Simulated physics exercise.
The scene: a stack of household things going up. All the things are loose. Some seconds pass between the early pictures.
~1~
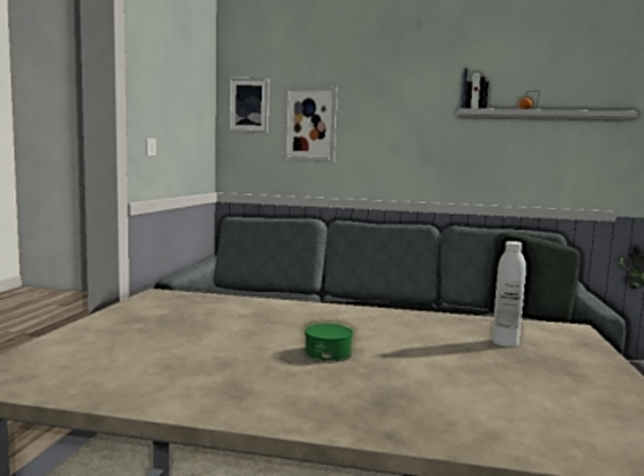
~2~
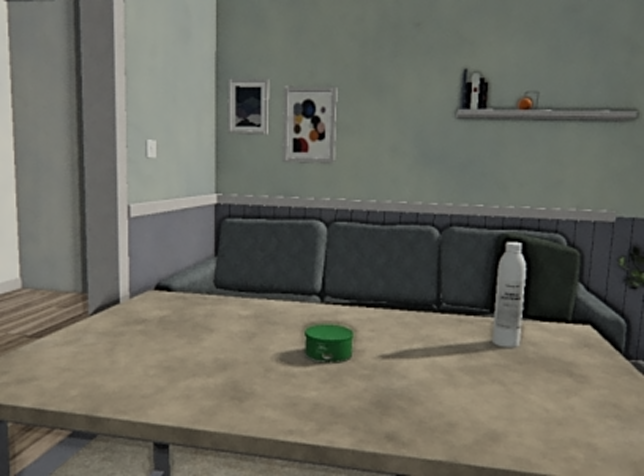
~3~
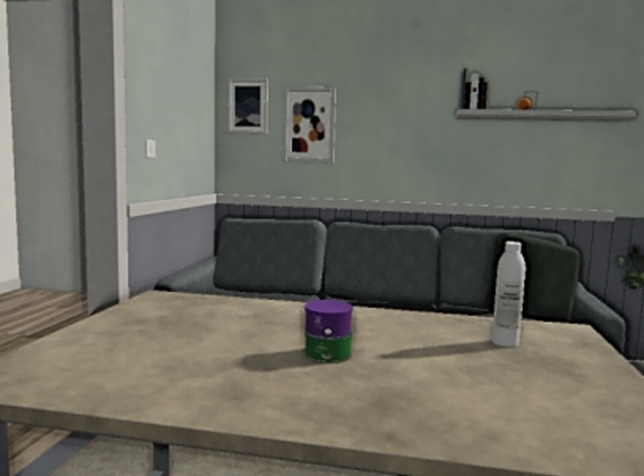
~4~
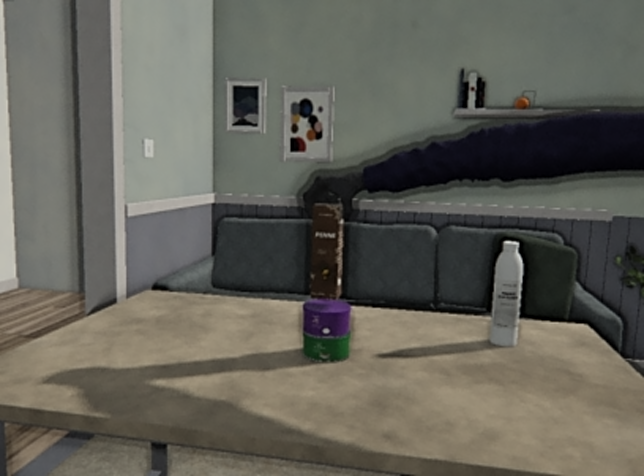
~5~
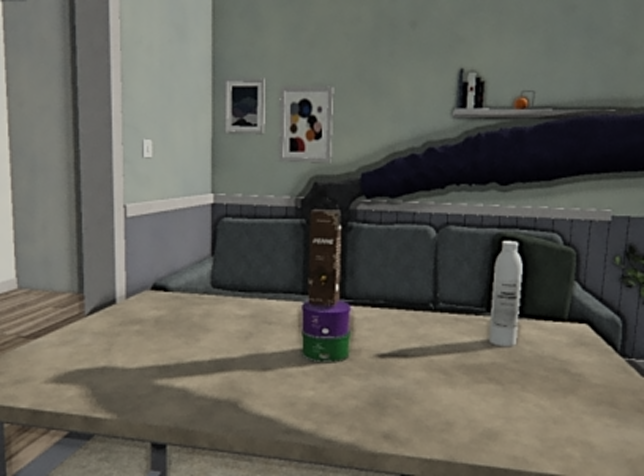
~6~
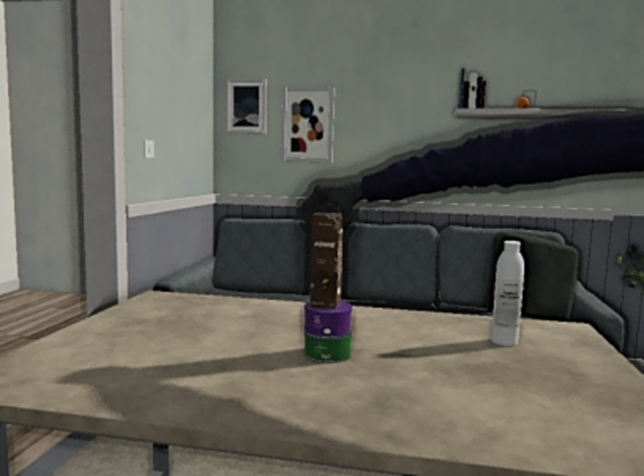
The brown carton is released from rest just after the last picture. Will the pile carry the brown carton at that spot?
The pile keeps its balance.
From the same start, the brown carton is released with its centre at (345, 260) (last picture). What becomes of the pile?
Then it stays up.
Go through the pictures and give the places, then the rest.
In the first picture, the last thing is not in view yet; white bottle (510, 294).
In the second picture, the last thing is not in view yet.
In the third picture, the last thing is not in view yet; green tub (328, 343).
The fourth picture shows still above its spot; brown carton (327, 251); white bottle (507, 293).
The fifth picture shows still above its spot; brown carton (325, 257); purple tub (326, 319).
The sixth picture shows set down, still held; brown carton (327, 260); green tub (328, 343).
Then, 0.50 s on from there, no change.
Then, 1.30 s on from there, brown carton resting near (327, 261).
In the end, all 4 unmoved. At the end, from the last picture's camera, brown carton near (327, 261). The pile stays up.
